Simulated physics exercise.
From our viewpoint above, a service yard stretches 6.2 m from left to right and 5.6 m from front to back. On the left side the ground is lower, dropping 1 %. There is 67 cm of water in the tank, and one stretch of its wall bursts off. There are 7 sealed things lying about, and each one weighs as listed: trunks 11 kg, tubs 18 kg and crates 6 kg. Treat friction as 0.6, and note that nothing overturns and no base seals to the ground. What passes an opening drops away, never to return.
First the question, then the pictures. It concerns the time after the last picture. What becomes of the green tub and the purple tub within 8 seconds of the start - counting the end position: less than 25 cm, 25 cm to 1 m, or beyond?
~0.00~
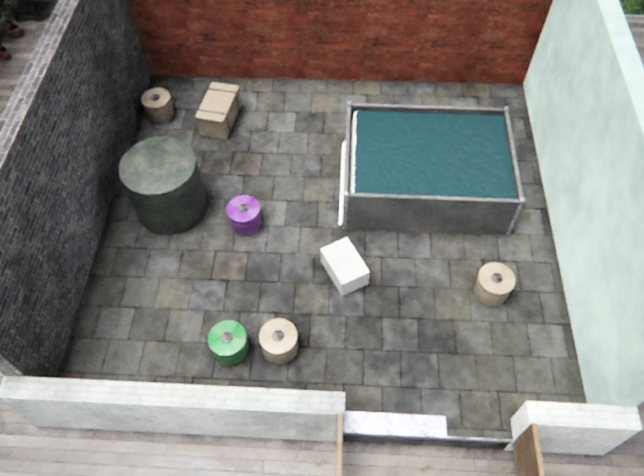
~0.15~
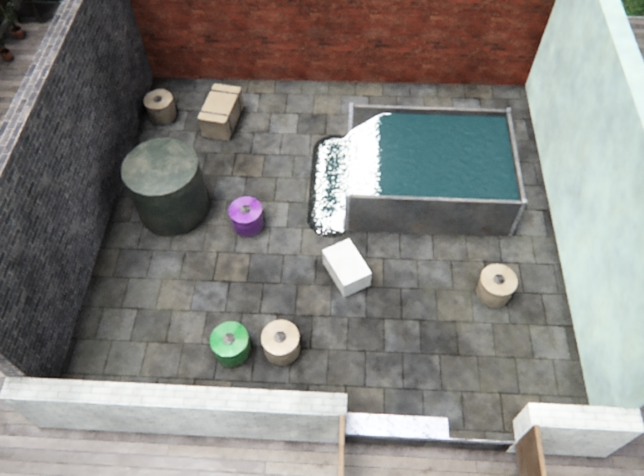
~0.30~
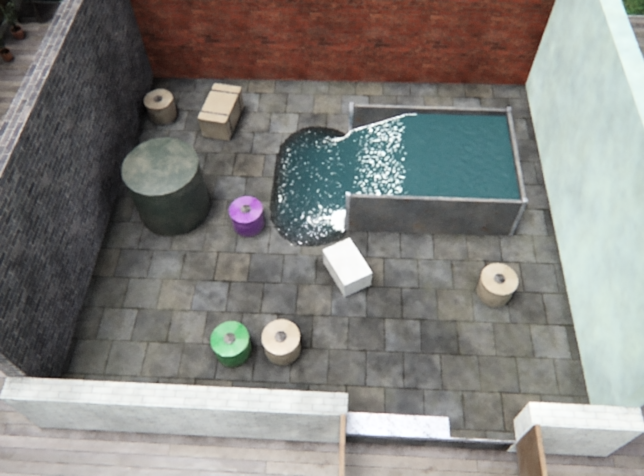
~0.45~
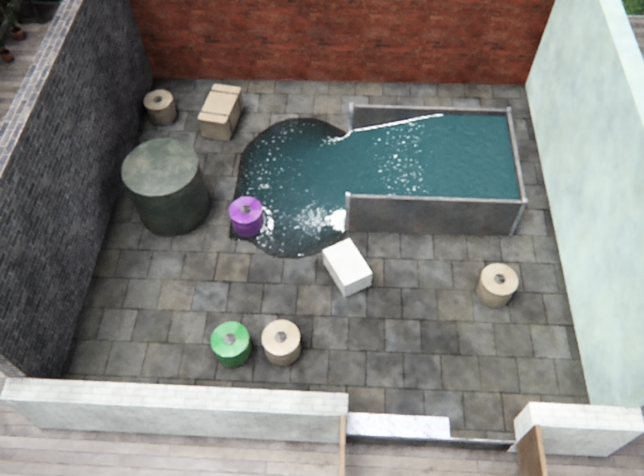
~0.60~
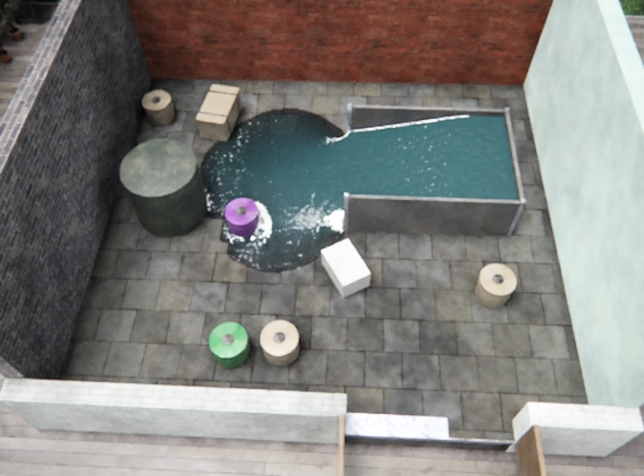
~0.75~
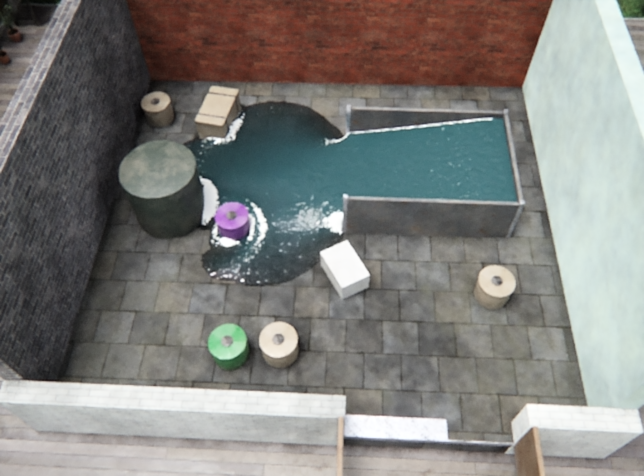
As I see it, green tub: Modestly displaced; purple tub: Far displaced.
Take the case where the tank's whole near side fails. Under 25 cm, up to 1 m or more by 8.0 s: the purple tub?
Well, the purple tub basically stays there then.
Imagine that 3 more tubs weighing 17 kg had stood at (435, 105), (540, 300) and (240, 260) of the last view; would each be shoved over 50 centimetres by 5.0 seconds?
Answers, first to last: Not exceeding, not exceeding, exceeding.
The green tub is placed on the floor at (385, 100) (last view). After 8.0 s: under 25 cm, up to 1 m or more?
Observed: Object shuffles over a little.
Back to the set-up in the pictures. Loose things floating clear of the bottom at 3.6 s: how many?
The number is 3.
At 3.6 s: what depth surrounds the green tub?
Close to 4 centimetres.
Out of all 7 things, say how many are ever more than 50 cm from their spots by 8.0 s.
4 in all.
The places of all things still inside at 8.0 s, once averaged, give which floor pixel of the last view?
Averaged position, last view: Near pixel (313, 258).
After 1.6 s the green tub is near (228, 341), 0.0 m from its start, aground; the purple tub is near (148, 276), 1.5 m from its start, aground; 0 of 7 are out; 1 afloat.
After 3.6 s the green tub is near (228, 341), 0.0 m from its start, aground; the purple tub is near (107, 370), 2.7 m from its start, afloat; 0 of 7 are out; 3 afloat.
After 5.6 s the green tub is near (262, 329), 0.4 m from its start, aground; the purple tub is near (263, 368), 2.3 m from its start, afloat; 0 of 7 are out; 2 afloat.
After 8.0 s the green tub is near (266, 328), 0.5 m from its start, aground; the purple tub is near (364, 364), 2.7 m from its start, aground; 0 of 7 are out; 2 afloat.
